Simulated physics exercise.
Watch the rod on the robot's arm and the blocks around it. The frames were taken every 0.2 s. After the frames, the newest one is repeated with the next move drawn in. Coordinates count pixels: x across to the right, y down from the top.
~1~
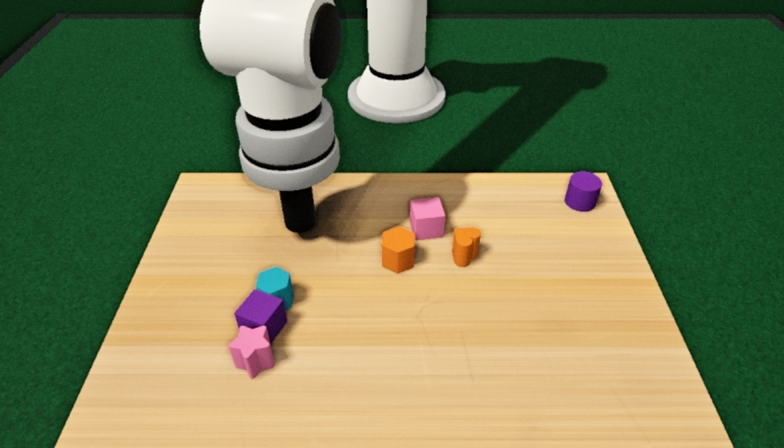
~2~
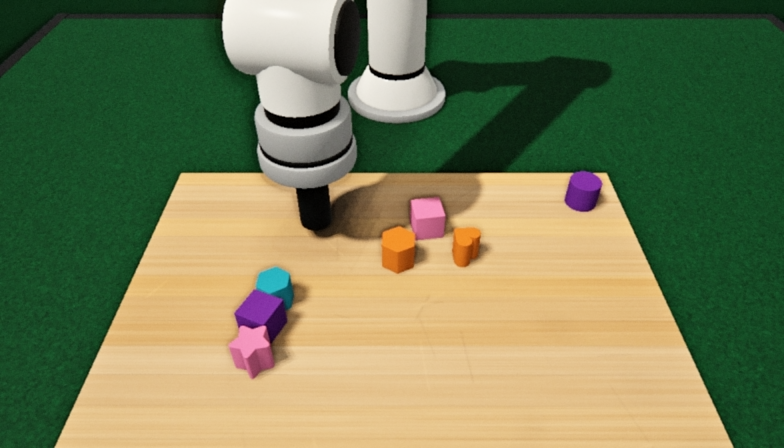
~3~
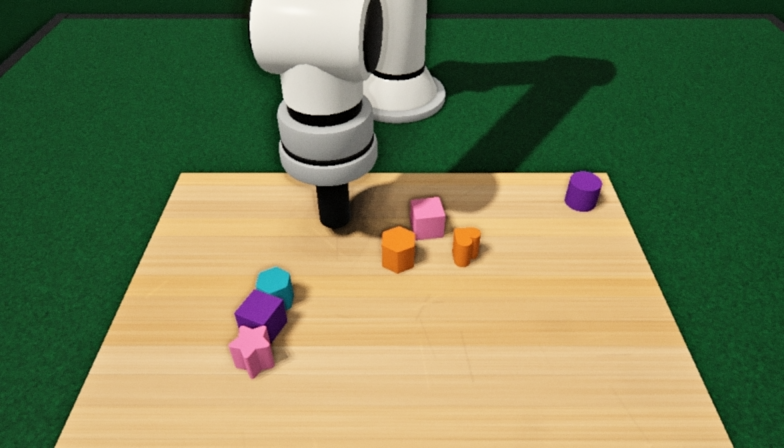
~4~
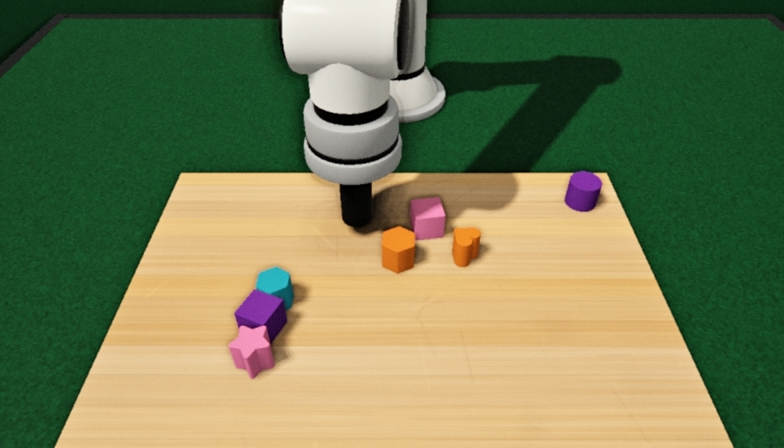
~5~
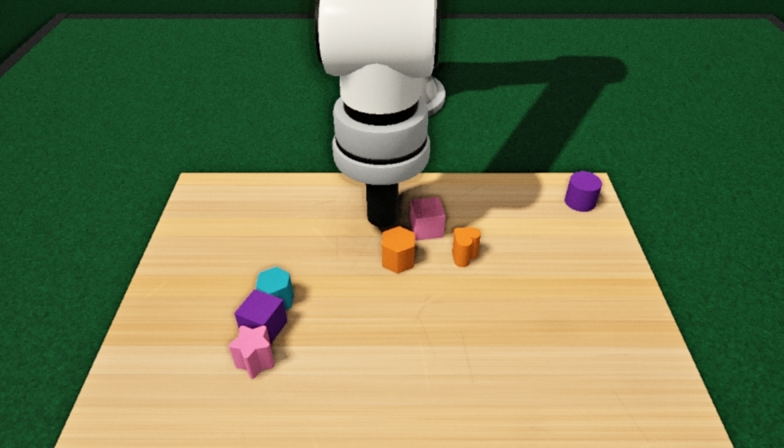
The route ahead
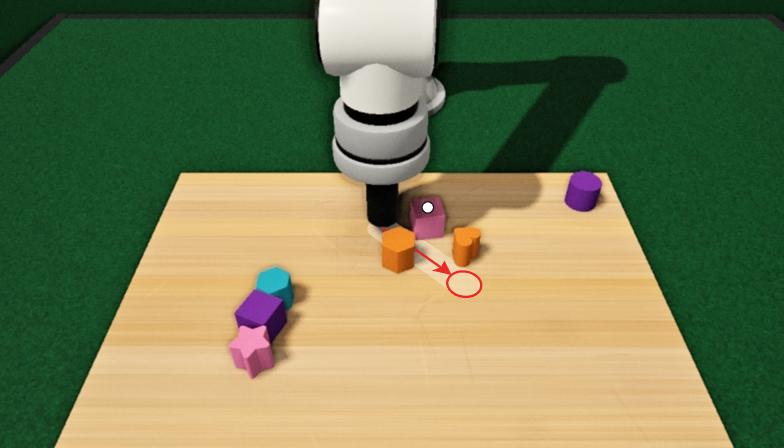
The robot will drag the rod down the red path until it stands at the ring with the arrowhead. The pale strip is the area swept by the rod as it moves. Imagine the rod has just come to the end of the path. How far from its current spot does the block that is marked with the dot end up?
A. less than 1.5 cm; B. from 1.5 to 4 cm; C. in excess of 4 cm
That would be A.
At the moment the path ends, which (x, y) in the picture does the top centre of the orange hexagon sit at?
My best guess is (408, 255).
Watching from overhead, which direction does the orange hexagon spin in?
Looking down on the board, it turns clockwise.
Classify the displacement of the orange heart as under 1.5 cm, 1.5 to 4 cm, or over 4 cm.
Its final spot will lie within 1.5 cm of the current one.
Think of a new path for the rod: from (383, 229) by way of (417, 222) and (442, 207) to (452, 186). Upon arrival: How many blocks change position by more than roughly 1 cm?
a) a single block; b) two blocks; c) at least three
My pick is a.
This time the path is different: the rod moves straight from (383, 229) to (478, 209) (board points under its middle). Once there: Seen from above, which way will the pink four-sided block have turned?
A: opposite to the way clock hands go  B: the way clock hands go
B - the way clock hands go.
Drawn move, from (383, 229) directly to (464, 284); the dot is on the pink four-sided block.
On the path given first. One third of the way, rod at (410, 235); orange hexagon at (403, 246), turned 35° clockwise; pink four-sided block at (432, 209), turned 25° anticlockwise.
Two thirds of the way, rod at (437, 253); orange hexagon at (408, 255), turned 75° clockwise; pink four-sided block at (434, 209), turned 30° anticlockwise.
At the end, rod at (466, 273); orange hexagon at (408, 255), turned 75° clockwise; pink four-sided block at (434, 209), turned 30° anticlockwise; orange heart at (472, 238), turned 35° anticlockwise.
